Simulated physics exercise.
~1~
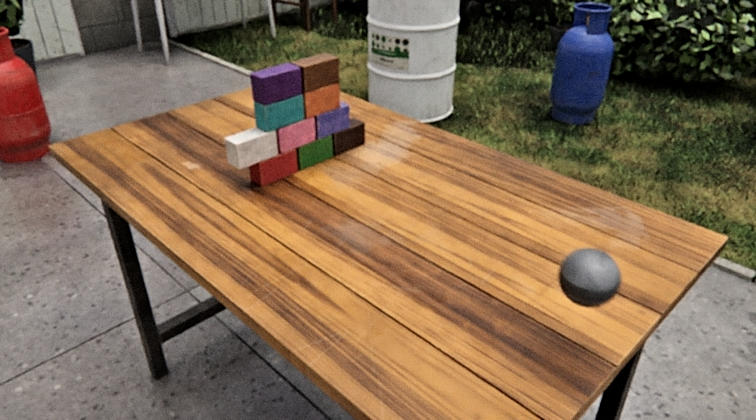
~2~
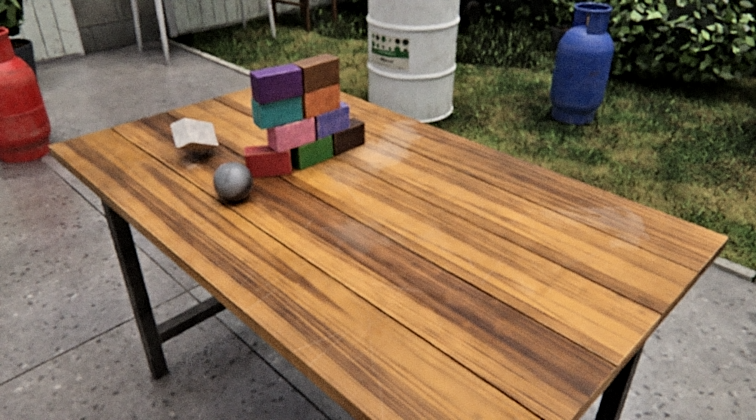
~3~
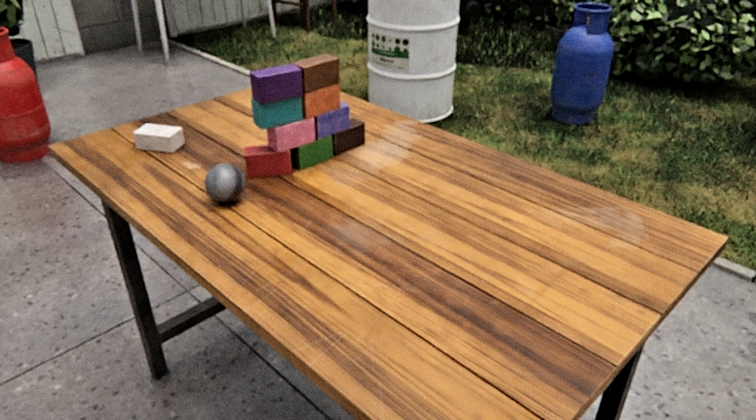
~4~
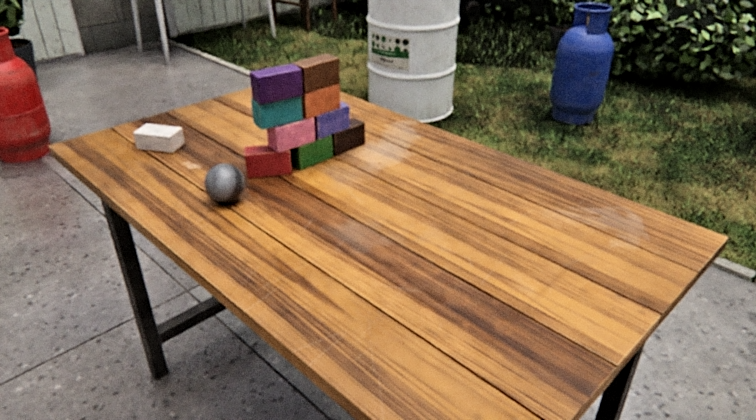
A wooden table held a stack of colourful blocks as a grey ball moved left across it toward the pile, and the white block came away leftward, tilting, then lay still near the ball while the other blocks stayed stacked.
